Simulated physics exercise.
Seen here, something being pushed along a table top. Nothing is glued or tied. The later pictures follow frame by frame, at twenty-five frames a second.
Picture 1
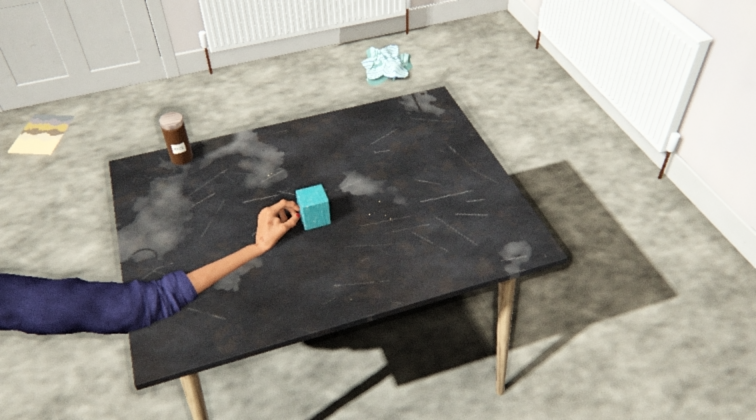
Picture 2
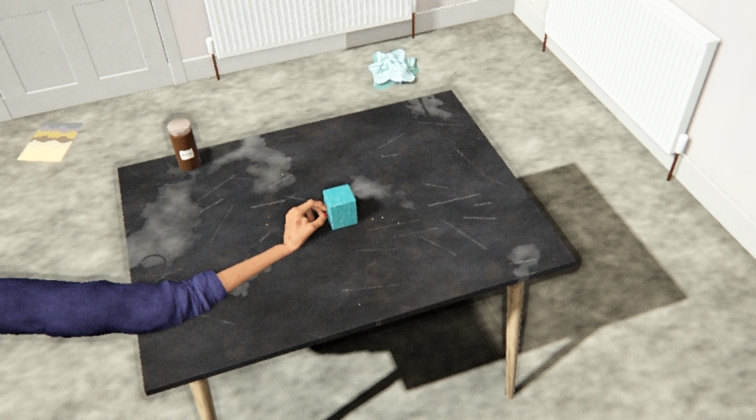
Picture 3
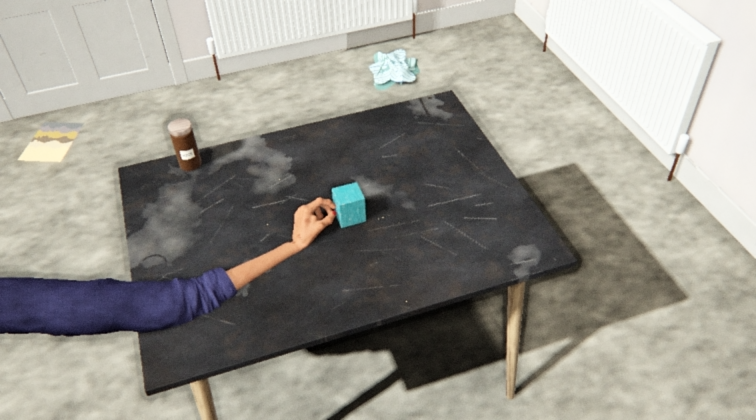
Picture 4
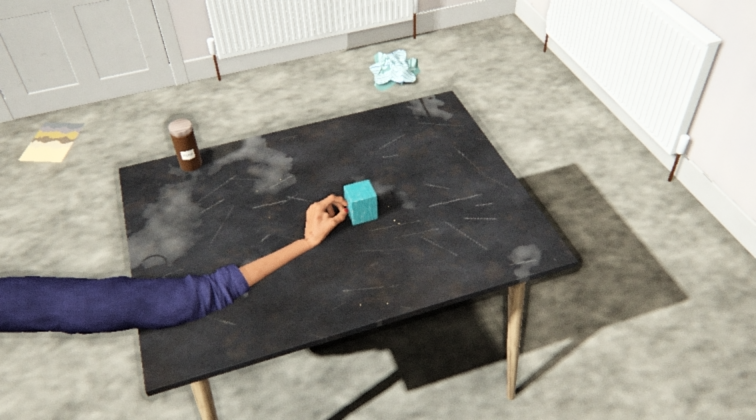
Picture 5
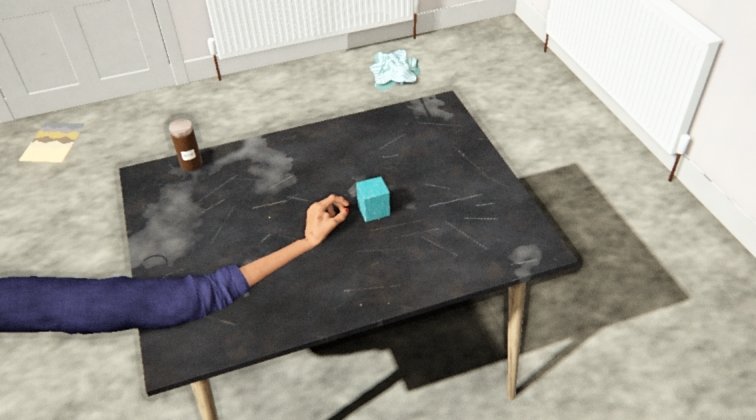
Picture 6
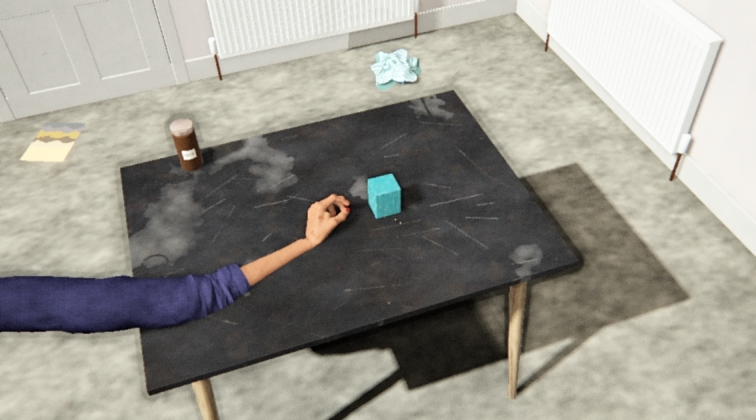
A hand in a blue sleeve pushing a turquoise block rightward across a dark tabletop, the block sliding on beyond the fingers.
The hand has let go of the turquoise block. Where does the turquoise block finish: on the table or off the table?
The turquoise block is still on the table.
Then, 0.10 s after the last picture, turquoise block slid well along near (402, 192).
Then, 0.20 s after the last picture, turquoise block slid well along near (408, 190).
At rest, moved from the start, turquoise block. Seen from the same camera at the end, turquoise block near (409, 190).
